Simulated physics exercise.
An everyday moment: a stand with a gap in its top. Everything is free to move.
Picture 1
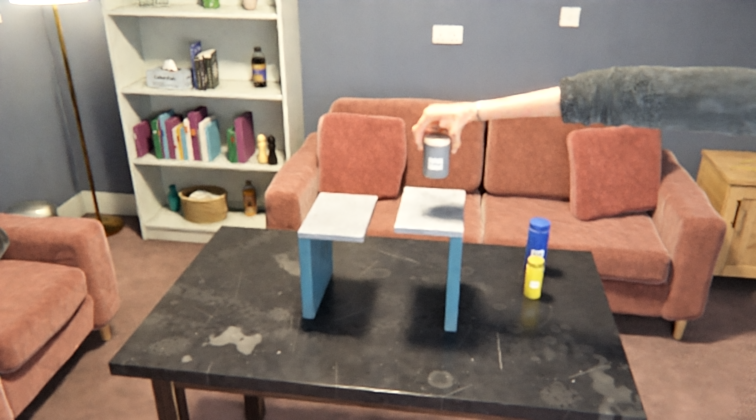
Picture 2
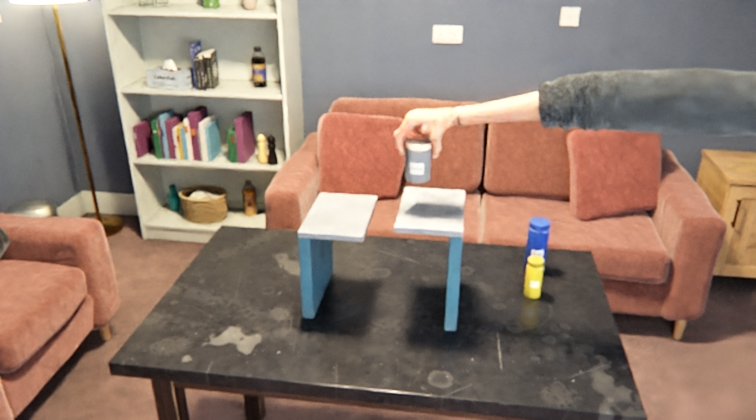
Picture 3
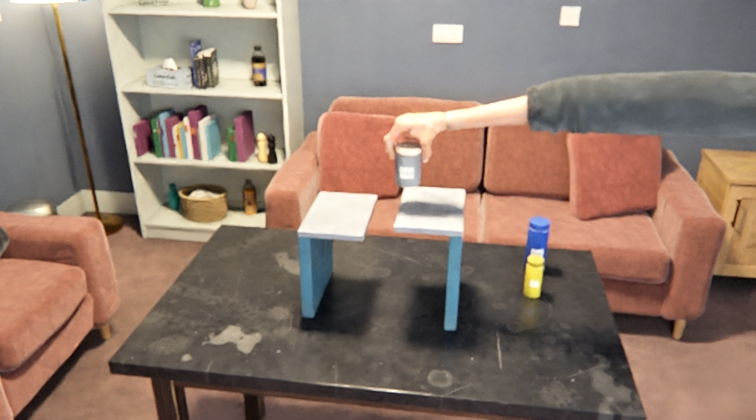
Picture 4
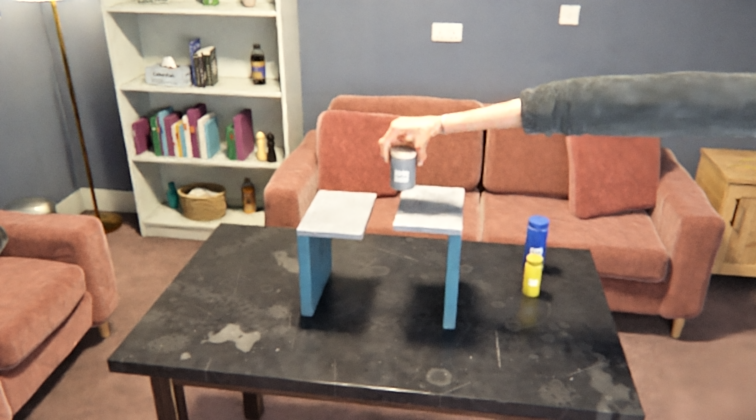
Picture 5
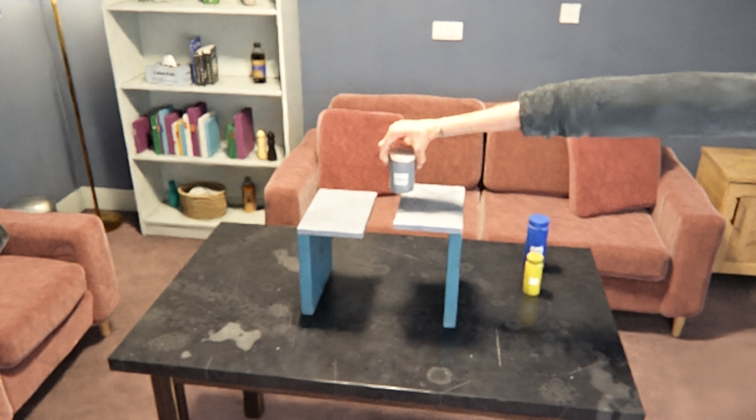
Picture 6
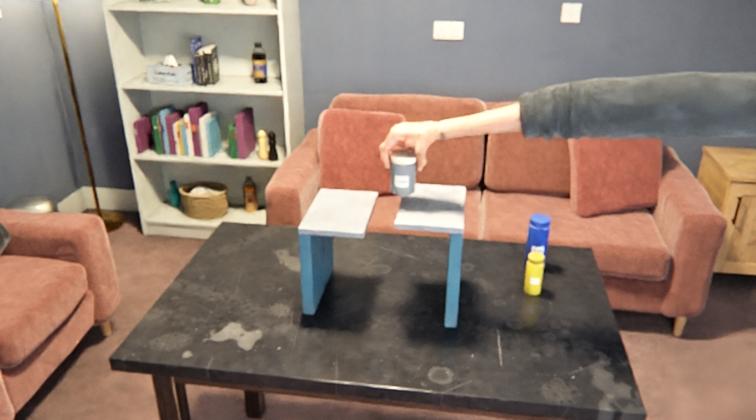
A hand reaching in from the right moves a grey jar above a stand with a gap in its top, in a living room seen from the front and slightly above. The stand has pale tops and blue sides on a black table, with blue and yellow containers to its right and red sofas and white shelves behind. The jar shifts left and slightly down, then stays nearly still in the hand, while the view barely shifts.
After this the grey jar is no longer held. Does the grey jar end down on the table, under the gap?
In the end the jar is caught.
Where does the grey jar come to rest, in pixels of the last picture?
Near (403, 184).
Then, 0.20 s past the last view, grey jar displaced a little near (403, 184).
Then, 0.60 s past the last view, grey jar resting near (403, 184).
Finally, all 3 still in place. Final places as the last picture's camera would see them, grey jar near (403, 184). The jar lodges.
